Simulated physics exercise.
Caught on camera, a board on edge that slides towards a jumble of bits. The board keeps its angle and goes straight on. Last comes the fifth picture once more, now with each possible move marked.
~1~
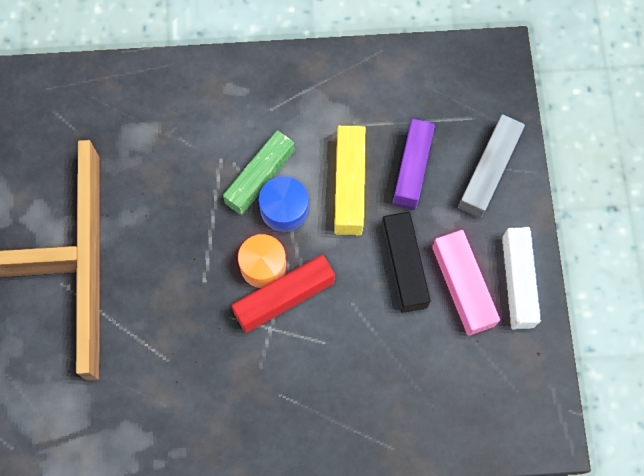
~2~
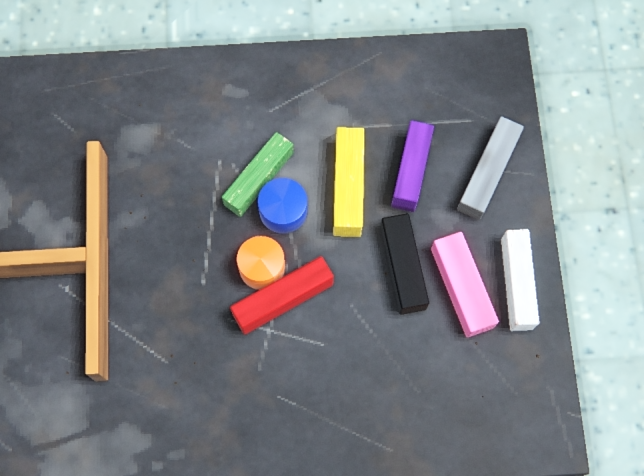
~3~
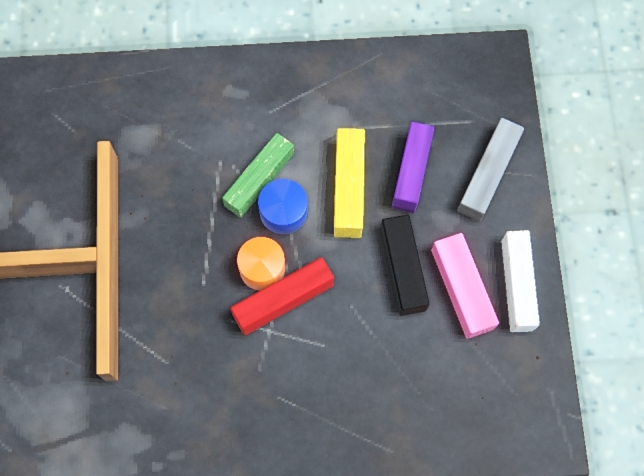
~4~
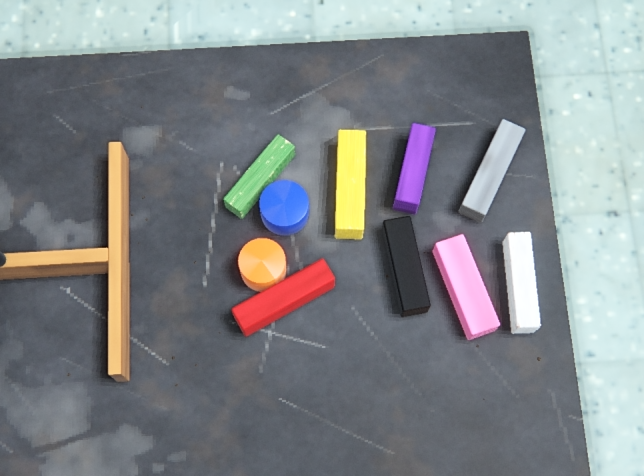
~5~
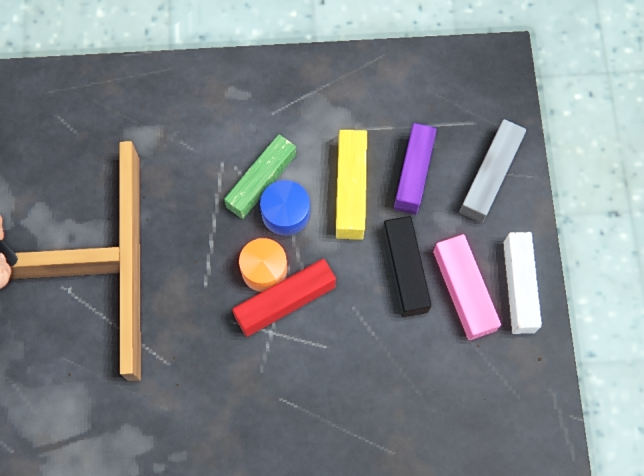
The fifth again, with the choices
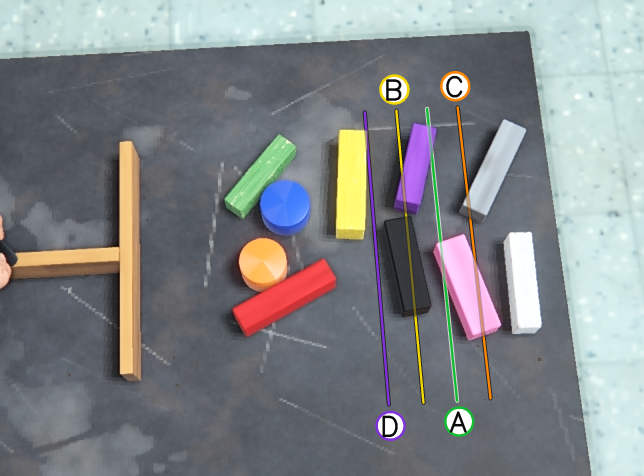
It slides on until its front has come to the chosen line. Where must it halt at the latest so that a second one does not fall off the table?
As far as mark A.
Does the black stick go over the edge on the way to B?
By then, no.
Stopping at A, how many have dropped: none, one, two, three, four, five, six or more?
By then, one.
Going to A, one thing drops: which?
The white bar goes over.
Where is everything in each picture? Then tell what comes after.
In the first picture, purple stick (414, 165); green bar (259, 174); black stick (405, 263).
In the second picture, board (92, 253); grey stick (490, 168).
In the third picture, board (103, 253); white bar (520, 281).
In the fourth picture, board (115, 254); pink stick (465, 287).
In the fifth picture, board (126, 253); yellow bar (351, 185); purple stick (415, 169); green bar (261, 177).
On the copy, A at (441, 248); B at (409, 250); C at (473, 246); D at (376, 252).
On A. First, board (239, 247); green bar (273, 171); red stick (300, 295).
Then, board (352, 240); pink stick (480, 288); black stick (447, 269).
Finally, board (441, 235); white bar over the edge; grey stick (538, 167); one fallen.
By contrast, B is within the limit but short; C drops three; D is within the limit but short.
